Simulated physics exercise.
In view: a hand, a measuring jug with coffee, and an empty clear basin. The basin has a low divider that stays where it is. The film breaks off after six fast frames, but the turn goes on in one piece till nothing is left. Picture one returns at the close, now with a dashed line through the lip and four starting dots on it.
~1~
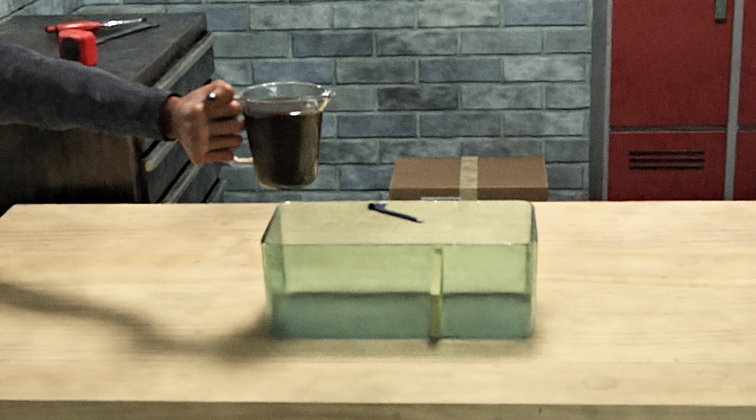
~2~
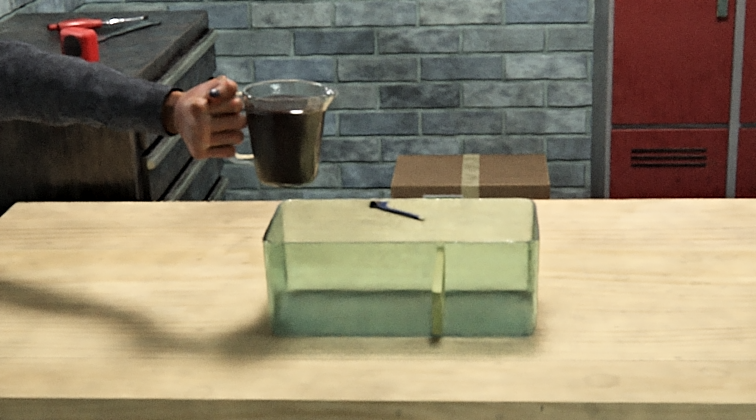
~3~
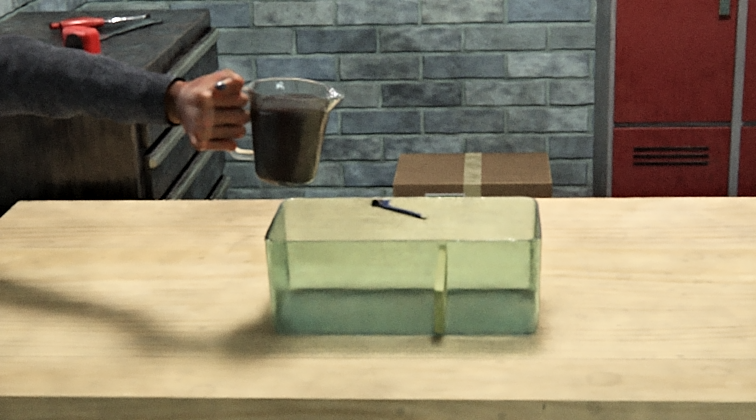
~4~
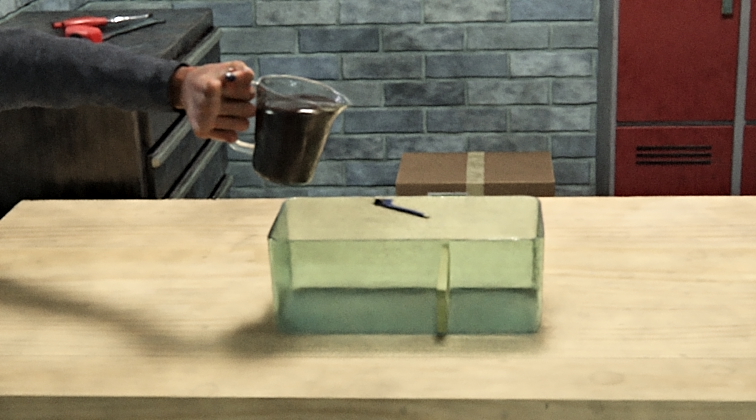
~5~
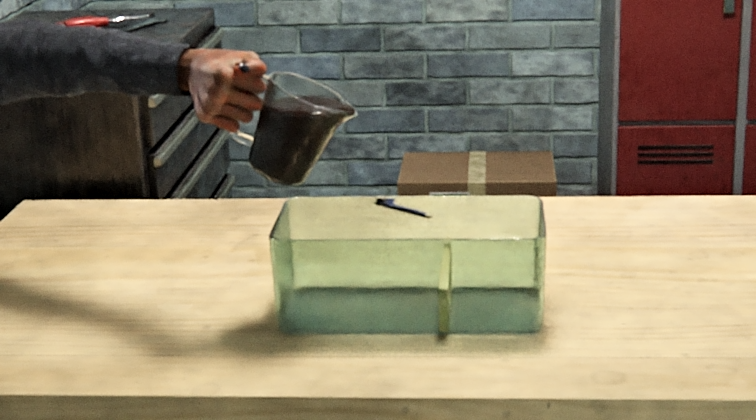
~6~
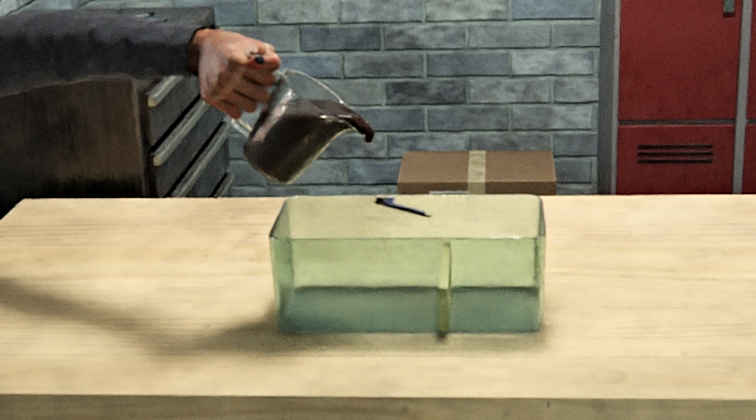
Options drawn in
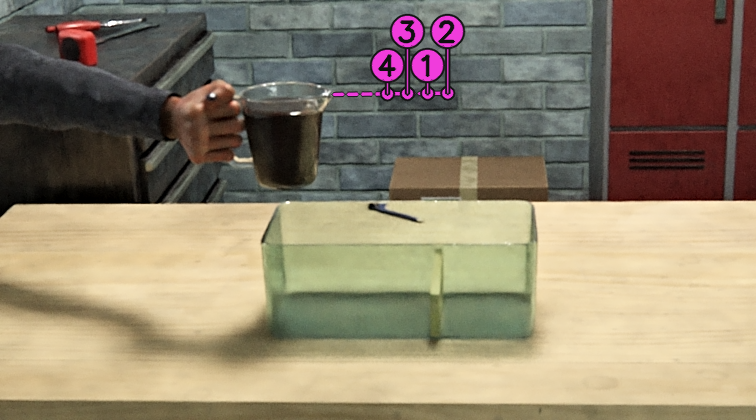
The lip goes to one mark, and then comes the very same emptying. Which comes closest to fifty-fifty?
Best: 4.
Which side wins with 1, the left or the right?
The right one.
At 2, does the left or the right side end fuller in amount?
More ends on the right.
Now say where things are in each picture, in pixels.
Upright, lip at (334, 94); basin from (270, 336) to (535, 337); top of the wall at (437, 271); nothing has left yet.
Upright, lip at (337, 93); nothing has left yet.
Tipped about 7°, lip at (342, 96); nothing has left yet.
Tipped about 15°, lip at (350, 103); nothing has left yet.
Tipped about 25°, lip at (356, 114); nothing has left yet.
Tipped about 37°, lip at (359, 127); coffee is over the lip, down to (368, 140).
On the marked copy, 1 at (427, 93); 2 at (447, 93); 3 at (407, 93); 4 at (387, 93).
With 1, about 5 % ends left of the wall and 94 % right of it.
With 2, about 12 % ends left of the wall and 86 % right of it.
With 3, about 18 % ends left of the wall and 81 % right of it.
With 4, about 48 % ends left of the wall and 52 % right of it.
